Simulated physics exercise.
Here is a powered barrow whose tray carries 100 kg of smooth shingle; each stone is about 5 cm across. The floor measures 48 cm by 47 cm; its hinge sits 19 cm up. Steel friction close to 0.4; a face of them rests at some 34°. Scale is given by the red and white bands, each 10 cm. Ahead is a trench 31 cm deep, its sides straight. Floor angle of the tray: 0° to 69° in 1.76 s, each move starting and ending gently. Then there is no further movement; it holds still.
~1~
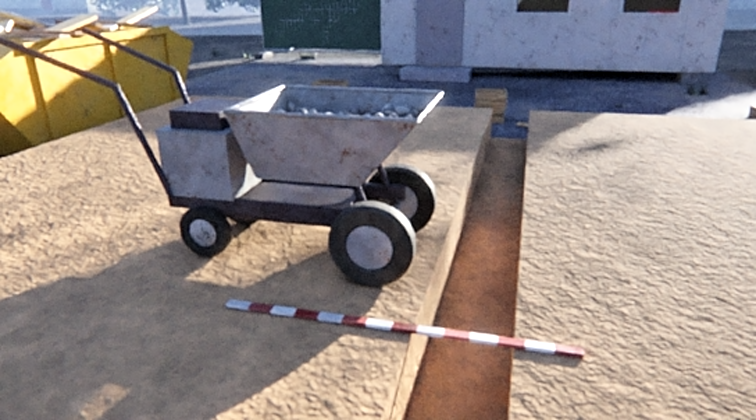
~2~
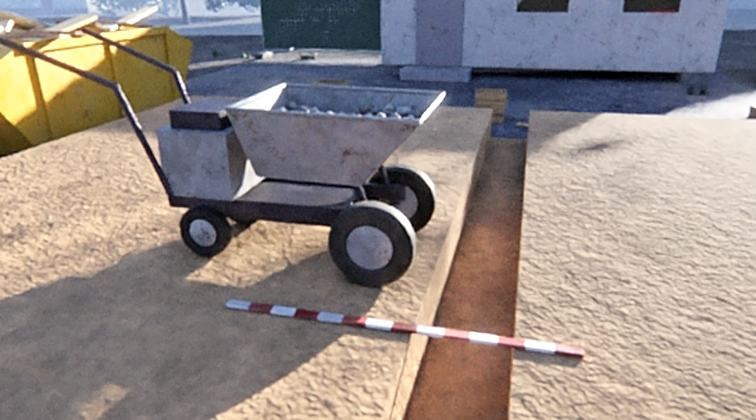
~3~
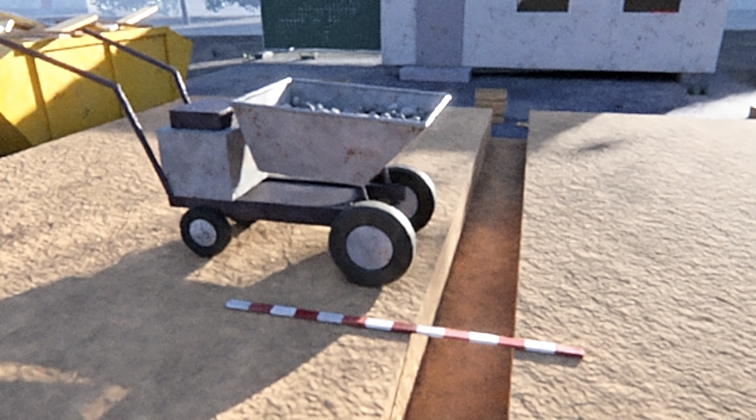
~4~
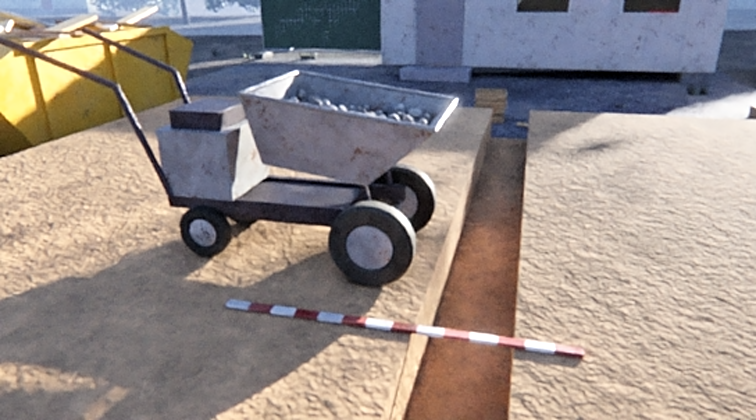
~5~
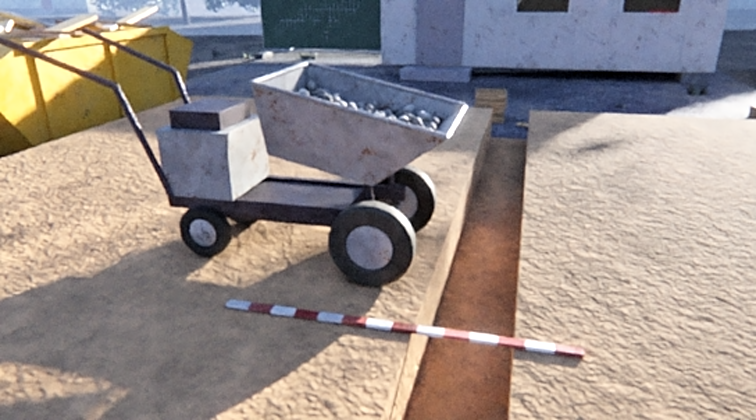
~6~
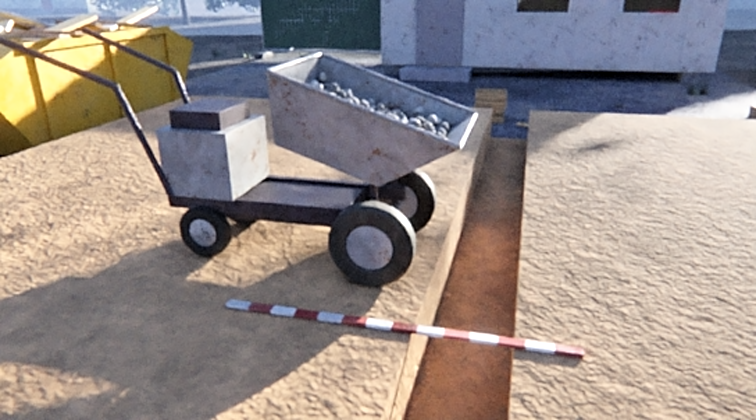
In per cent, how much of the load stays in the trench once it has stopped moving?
I would say about 17 per cent.
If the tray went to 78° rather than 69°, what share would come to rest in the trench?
Roughly 20% would end there.
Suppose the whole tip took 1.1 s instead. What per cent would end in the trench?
In that case, around 10%.
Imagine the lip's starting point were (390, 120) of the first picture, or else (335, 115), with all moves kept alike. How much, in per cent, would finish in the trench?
About 45 per cent first, then about 100 per cent.
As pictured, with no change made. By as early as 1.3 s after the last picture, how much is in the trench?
I'd put it near 0 per cent.
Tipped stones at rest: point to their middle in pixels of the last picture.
Their centre sits close to (573, 272).
Then, 0.7 s after the last picture the floor is at 58°, 100 % in the tray; the foremost stones are at (521, 209).
Then, 1.3 s after the last picture the floor is at 69°, 41 % in the tray, 1 % in the trench, 58 % past the trench; the foremost stones are at (663, 285).
Then, 1.6 s after the last picture the floor is at 69°, 12 % in the tray, 3 % in the trench, 84 % past the trench; the foremost stones are past the picture's edge.
Then, 3.6 s after the last picture the floor is at 69°, 0 % in the tray, 17 % in the trench, 83 % past the trench; the foremost stones are past the picture's edge.
